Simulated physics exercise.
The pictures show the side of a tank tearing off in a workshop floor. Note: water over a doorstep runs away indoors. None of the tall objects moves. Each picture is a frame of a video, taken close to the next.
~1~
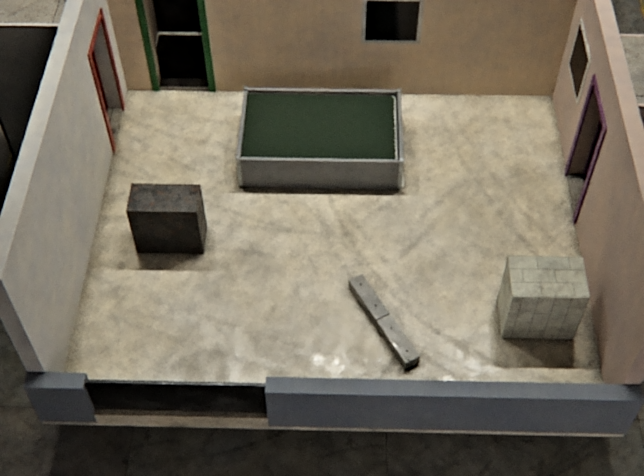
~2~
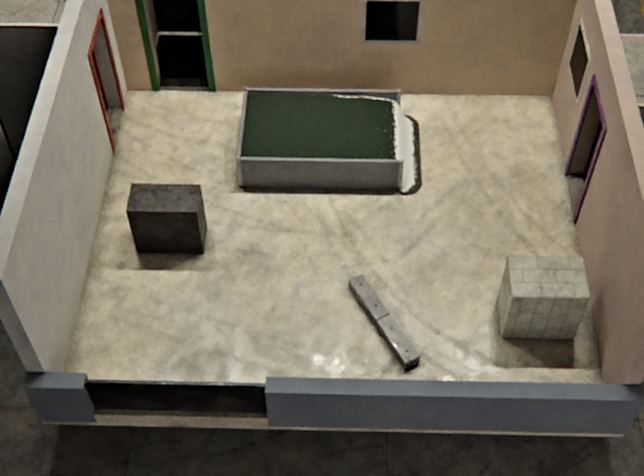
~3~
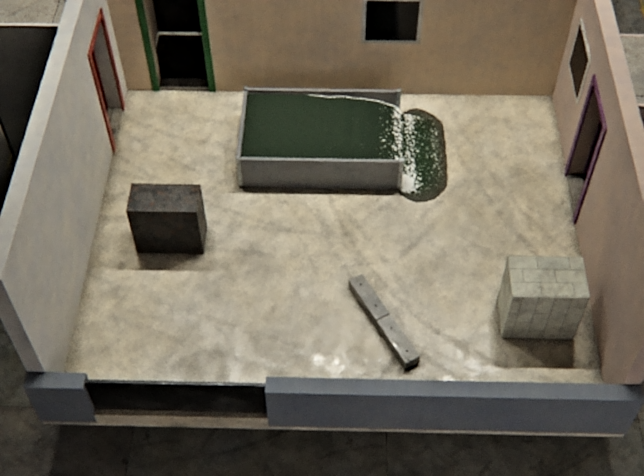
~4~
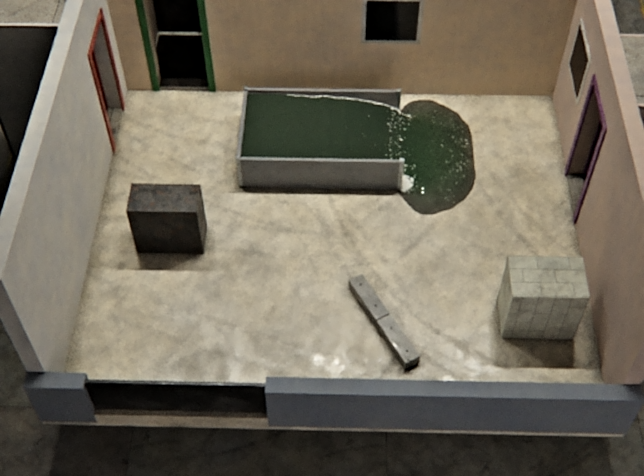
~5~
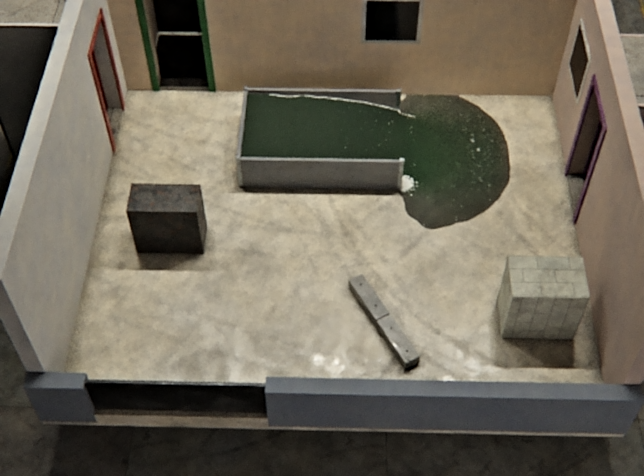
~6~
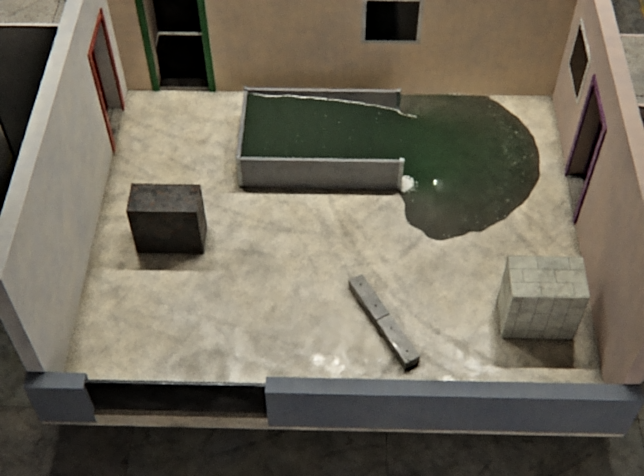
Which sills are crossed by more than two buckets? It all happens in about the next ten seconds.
In order: The red door is going to stay within two buckets; the purple door is going to be swamped; the green door is going to stay within two buckets.
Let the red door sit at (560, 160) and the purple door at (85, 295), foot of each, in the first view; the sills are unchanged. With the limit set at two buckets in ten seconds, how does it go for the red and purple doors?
Briefly, red door runs past the limit while purple door remains below the limit.
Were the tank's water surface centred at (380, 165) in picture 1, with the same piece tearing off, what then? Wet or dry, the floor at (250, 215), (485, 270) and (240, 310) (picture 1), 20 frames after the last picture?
Taking them in the order asked: Spared, then inundated, then spared.
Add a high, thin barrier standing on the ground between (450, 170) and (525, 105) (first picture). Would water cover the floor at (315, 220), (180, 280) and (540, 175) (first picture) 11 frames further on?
Reading the points as listed, I get left untouched, then left untouched, then deluged.
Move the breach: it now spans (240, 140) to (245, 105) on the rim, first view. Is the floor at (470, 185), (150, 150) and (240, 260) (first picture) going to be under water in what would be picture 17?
Respectively: Parched, drenched and parched.
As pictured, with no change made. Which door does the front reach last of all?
The one in red.
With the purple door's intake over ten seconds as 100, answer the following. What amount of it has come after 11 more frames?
Share at that point: Close to 30 in a hundred.
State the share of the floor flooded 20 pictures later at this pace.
It comes to 25 per cent.
A moment on, water covers 20 % of the floor; the red door not reached, the purple door under two buckets in, the green door not reached.
Next, water covers 25 % of the floor; the red door not reached, the purple door far over two buckets in, the green door not reached.
Then, water covers 25 % of the floor; the red door not reached, the purple door far over two buckets in, the green door not reached.
Later, water covers 55 % of the floor; the red door not reached, the purple door far over two buckets in, the green door wet at the sill, nothing in.
In the end, water covers 90 % of the floor; the red door wet at the sill, nothing in, the purple door far over two buckets in, the green door wet at the sill, nothing in.
